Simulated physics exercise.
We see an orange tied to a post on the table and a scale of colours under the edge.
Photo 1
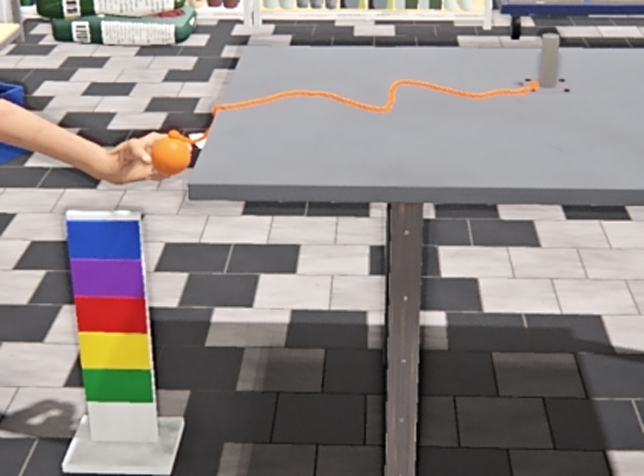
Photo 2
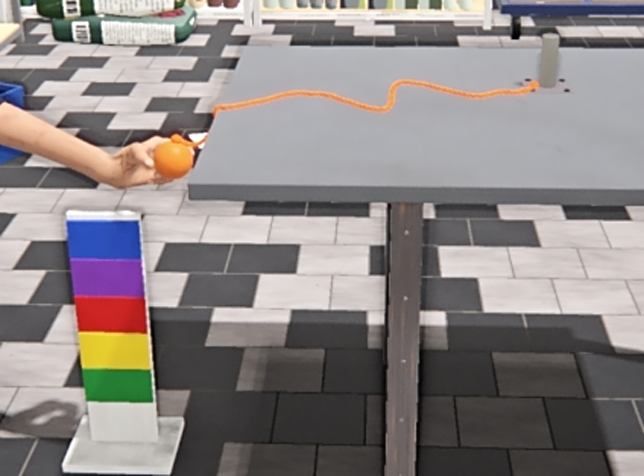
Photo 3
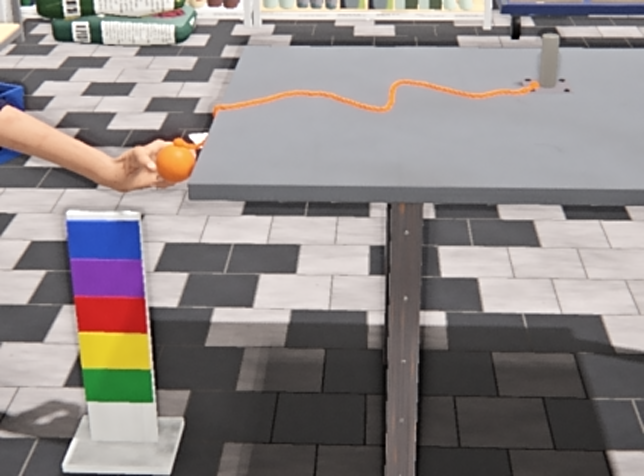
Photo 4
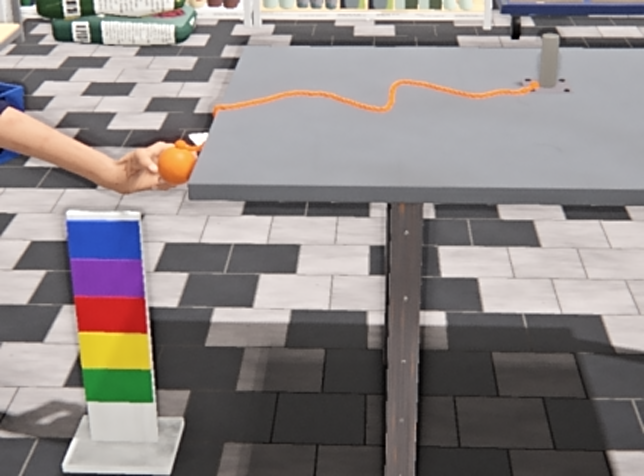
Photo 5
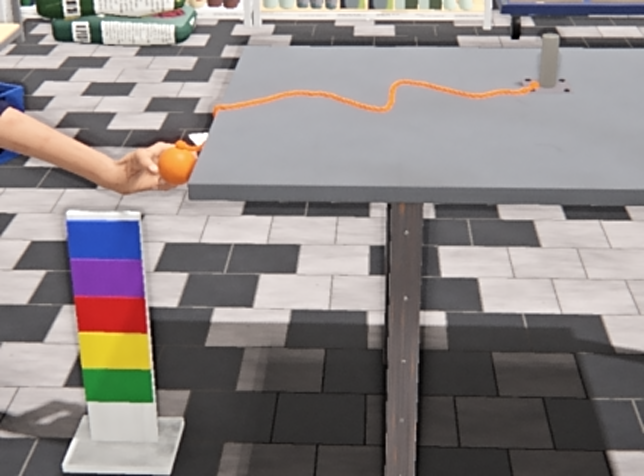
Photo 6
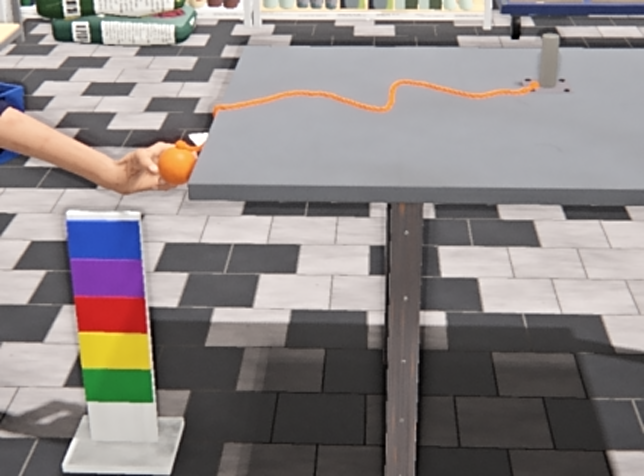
A hand holds an orange tied to a cord beside the table, barely shifting right.
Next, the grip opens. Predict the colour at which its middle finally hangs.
Prediction: Red.
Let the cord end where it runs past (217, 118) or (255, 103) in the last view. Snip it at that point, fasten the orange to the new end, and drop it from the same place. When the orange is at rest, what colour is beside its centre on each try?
Taking them in turn, you'd get purple, then blue.
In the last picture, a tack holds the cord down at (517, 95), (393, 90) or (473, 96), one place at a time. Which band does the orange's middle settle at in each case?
First try red, second try purple, third try red.
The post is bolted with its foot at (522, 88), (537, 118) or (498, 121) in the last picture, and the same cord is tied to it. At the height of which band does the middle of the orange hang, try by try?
The first case gives yellow, the second yellow and the third green.
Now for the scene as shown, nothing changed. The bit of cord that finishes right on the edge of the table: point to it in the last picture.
Pixel (340, 99).
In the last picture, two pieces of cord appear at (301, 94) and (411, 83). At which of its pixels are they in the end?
First one close to (222, 155), second close to (376, 94).
A little later, orange near (219, 293); level with red.
Next, orange near (219, 315); level with red.
When it is over, orange near (230, 314); level with red. At red.
